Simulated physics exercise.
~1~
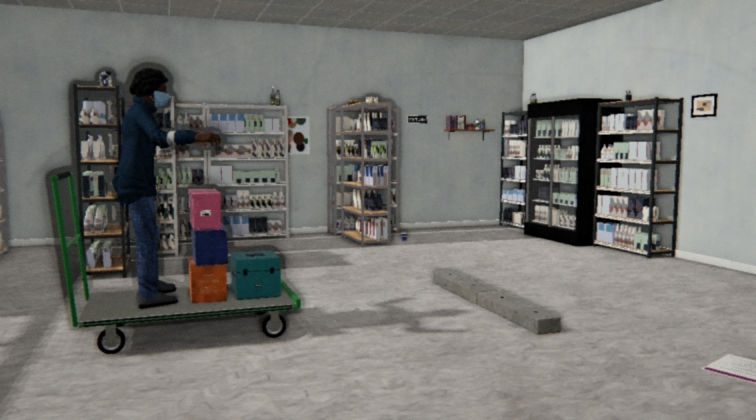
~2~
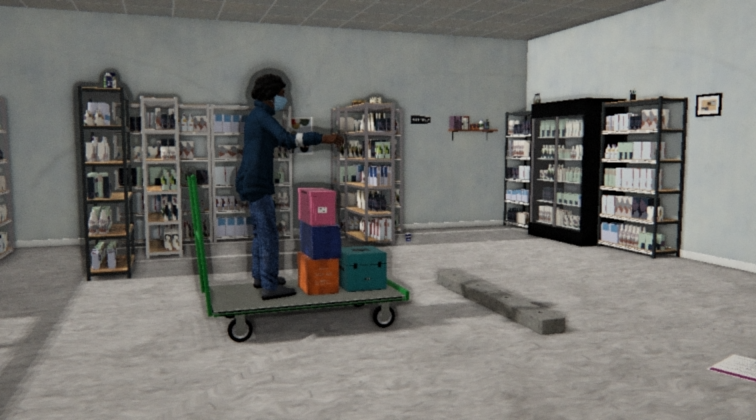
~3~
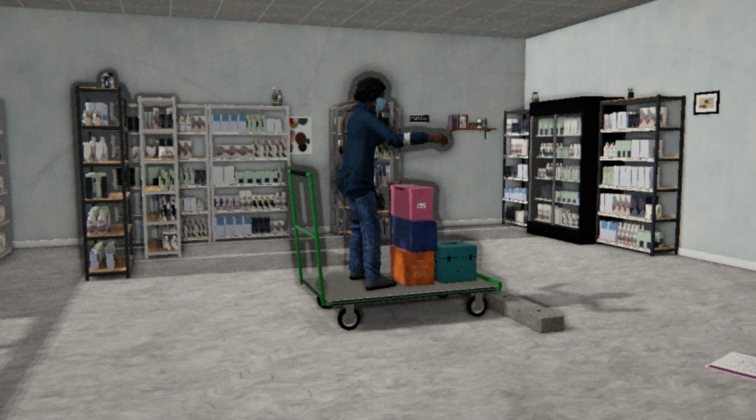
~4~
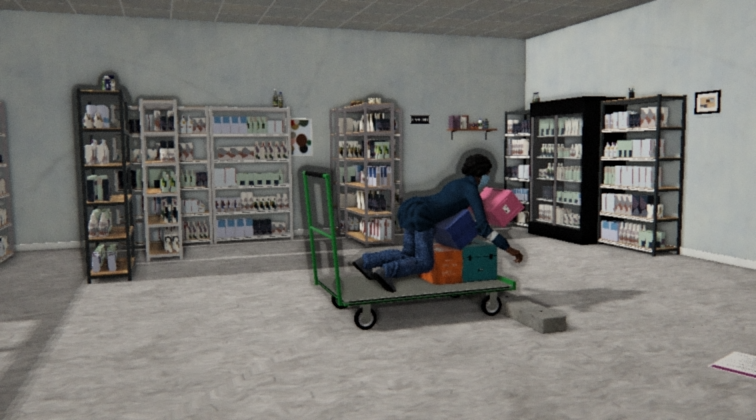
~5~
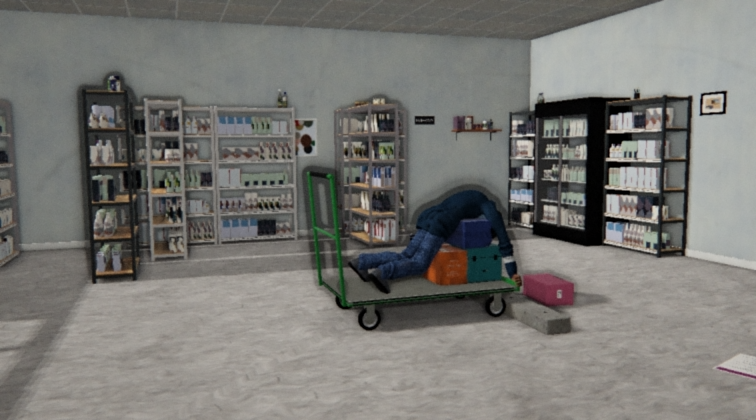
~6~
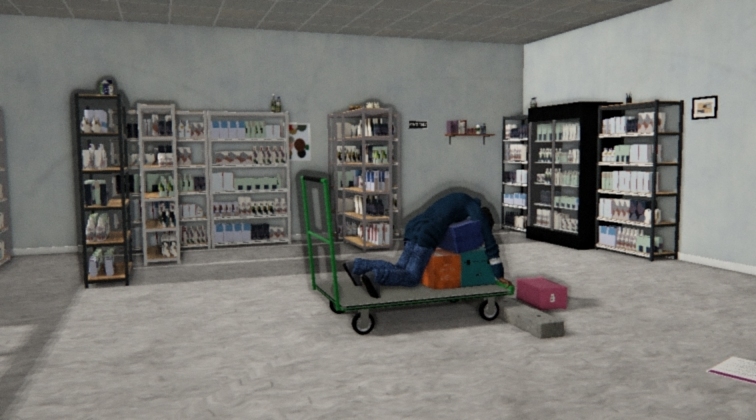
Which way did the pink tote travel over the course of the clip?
The pink tote moved to the right, riding along on the trolley and then toppling off its front end.
A masked person standing on a green trolley rolled right until it stopped against a low kerb, then pitched forward over the stacked boxes. The pink tote tumbled off the front onto the floor, while the person ended slumped over the others.
